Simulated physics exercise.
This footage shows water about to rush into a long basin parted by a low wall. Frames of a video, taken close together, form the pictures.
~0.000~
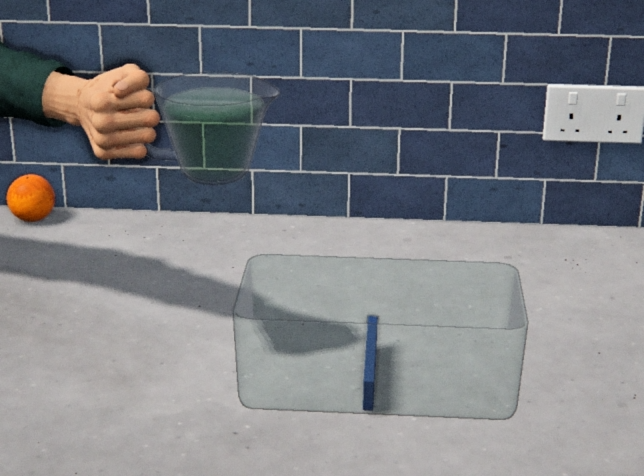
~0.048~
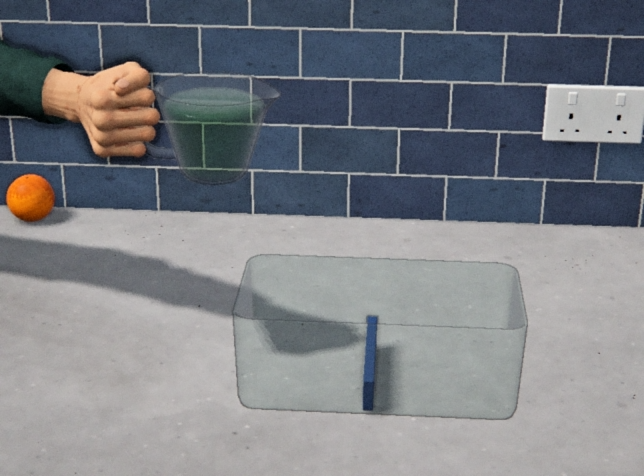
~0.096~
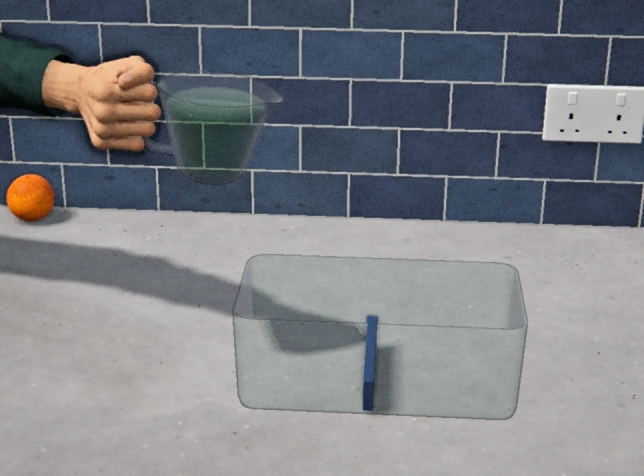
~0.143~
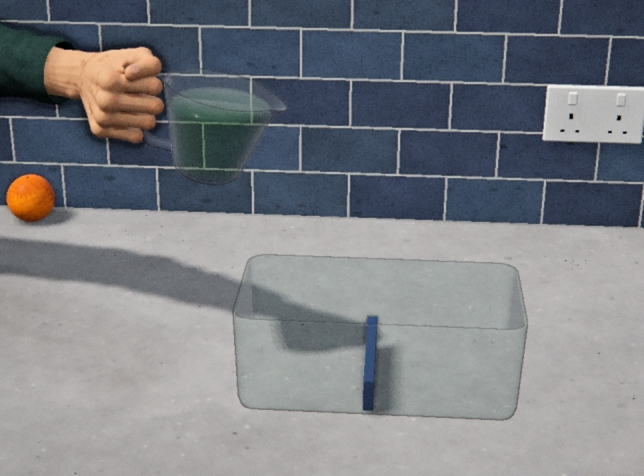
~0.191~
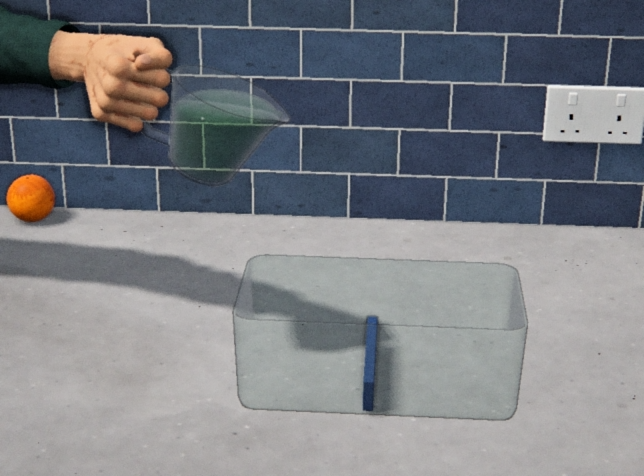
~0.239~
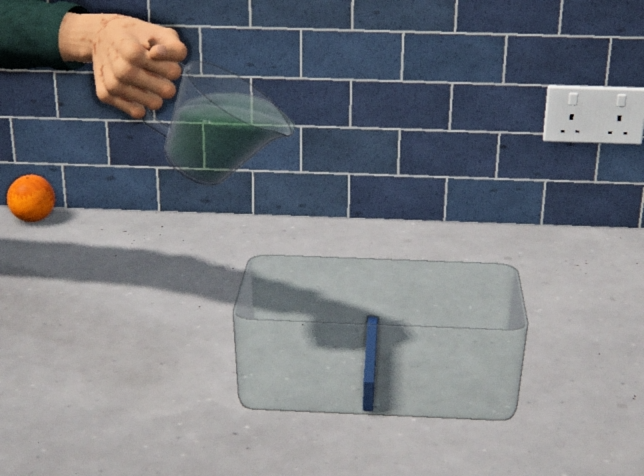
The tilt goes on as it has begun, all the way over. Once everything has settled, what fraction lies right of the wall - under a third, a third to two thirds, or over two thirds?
The share right of the wall falls short of one third.
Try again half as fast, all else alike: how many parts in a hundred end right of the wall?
Something like 10 in a hundred.
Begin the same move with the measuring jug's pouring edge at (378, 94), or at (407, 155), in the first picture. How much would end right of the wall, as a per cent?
In order, some 90 and 90 percent.
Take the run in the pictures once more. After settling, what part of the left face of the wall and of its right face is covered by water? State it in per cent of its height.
Left about 50, right about 0.
A moment on, the measuring jug is tipped on its side and 36 per cent is still to pour, 22 is left of the wall and 1 right of it.
Next, the measuring jug is tipped right over and 3 per cent is still to pour, 78 is left of the wall and 3 right of it.
Then the measuring jug is tipped right over and 0 per cent is still to pour, 85 is left of the wall and 8 right of it.
Later the measuring jug is tipped right over and 0 per cent is still to pour, 85 is left of the wall and 9 right of it.
At rest 85 per cent lies left of the wall, 9 right of it and 6 outside.
